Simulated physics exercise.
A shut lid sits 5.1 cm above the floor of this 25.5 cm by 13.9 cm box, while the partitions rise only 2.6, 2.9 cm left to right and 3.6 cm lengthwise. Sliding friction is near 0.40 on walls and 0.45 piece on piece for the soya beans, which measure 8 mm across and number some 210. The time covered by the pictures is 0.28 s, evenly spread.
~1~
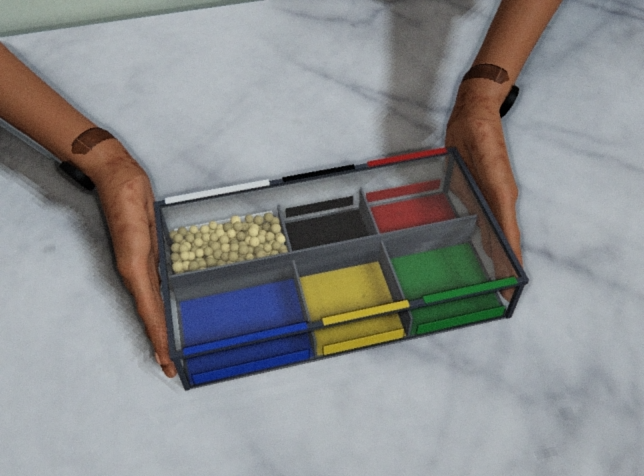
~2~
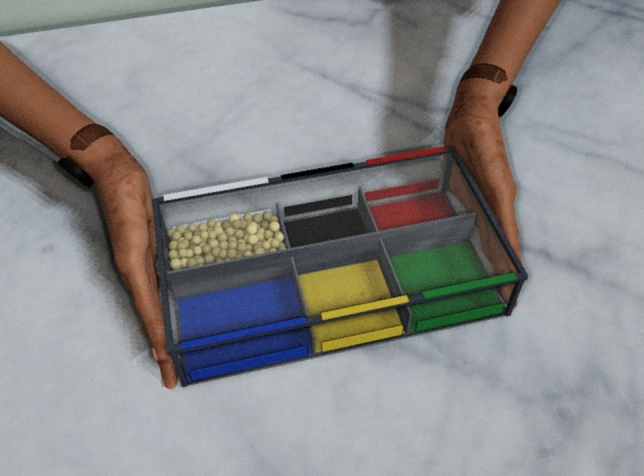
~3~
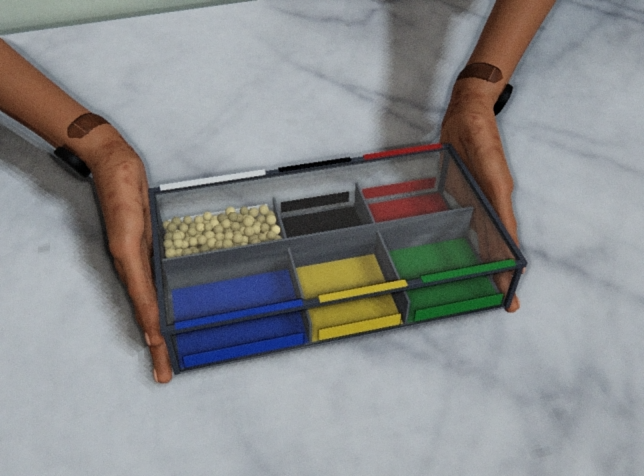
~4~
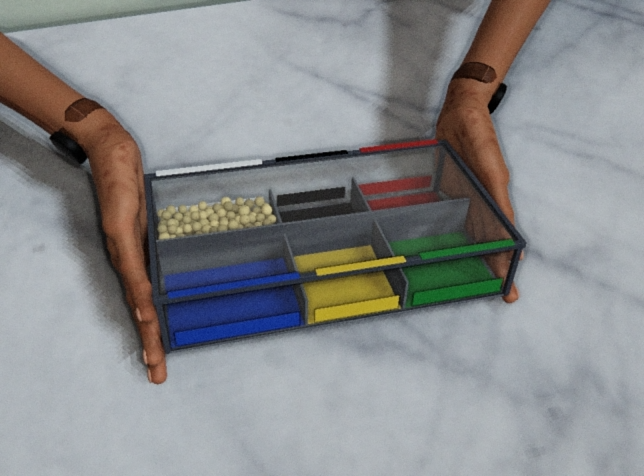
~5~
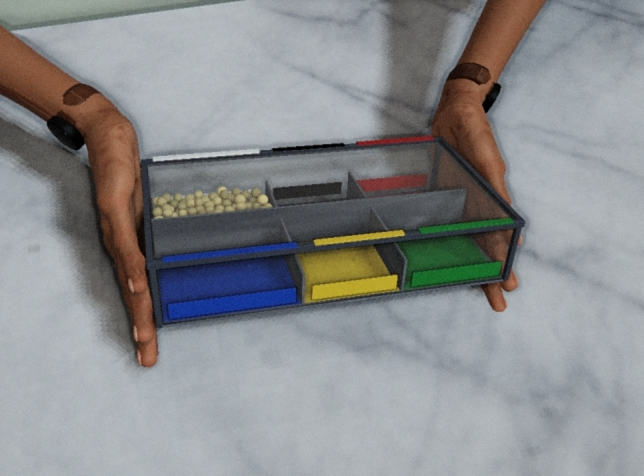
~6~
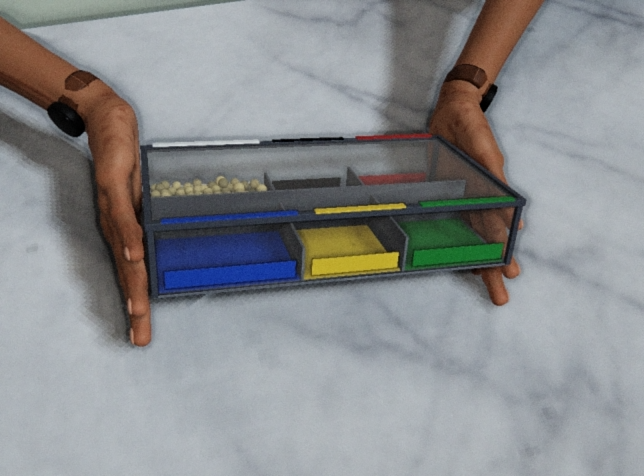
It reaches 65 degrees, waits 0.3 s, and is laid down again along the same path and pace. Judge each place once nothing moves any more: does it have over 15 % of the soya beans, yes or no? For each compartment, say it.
Red: No, blue: No, green: No, yellow: No, white: Yes, black: No.
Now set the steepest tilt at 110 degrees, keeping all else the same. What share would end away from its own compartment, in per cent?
I'd say close to 30 percent.
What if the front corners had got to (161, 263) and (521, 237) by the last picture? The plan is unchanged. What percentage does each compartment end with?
Per cent at the finish: Red 5, blue 0, green 0, yellow 0, white 75, black 20.
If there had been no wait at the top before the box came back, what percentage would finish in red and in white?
In per cent: Red 0, white 95.
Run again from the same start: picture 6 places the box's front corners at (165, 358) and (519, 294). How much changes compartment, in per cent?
Around 10 per cent, it would seem.
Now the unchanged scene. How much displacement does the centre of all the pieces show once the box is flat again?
Roughly 1.5 cm.
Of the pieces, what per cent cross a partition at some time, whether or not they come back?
Estimate: Around 10 %.
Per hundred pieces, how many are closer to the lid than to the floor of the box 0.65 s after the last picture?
Some 20 per cent.
Then, 0.65 s after the last picture, tilt 65 degrees; white 95 %, black 5 %.
Then, 1.08 s after the last picture, tilt 34 degrees; white 95 %, black 5 %.
Then, 1.60 s after the last picture, tilt 0 degrees; white 90 %, black 10 %.
In the end, red 0 %, blue 0 %, green 0 %, yellow 0 %, white 90 %, black 10 %.
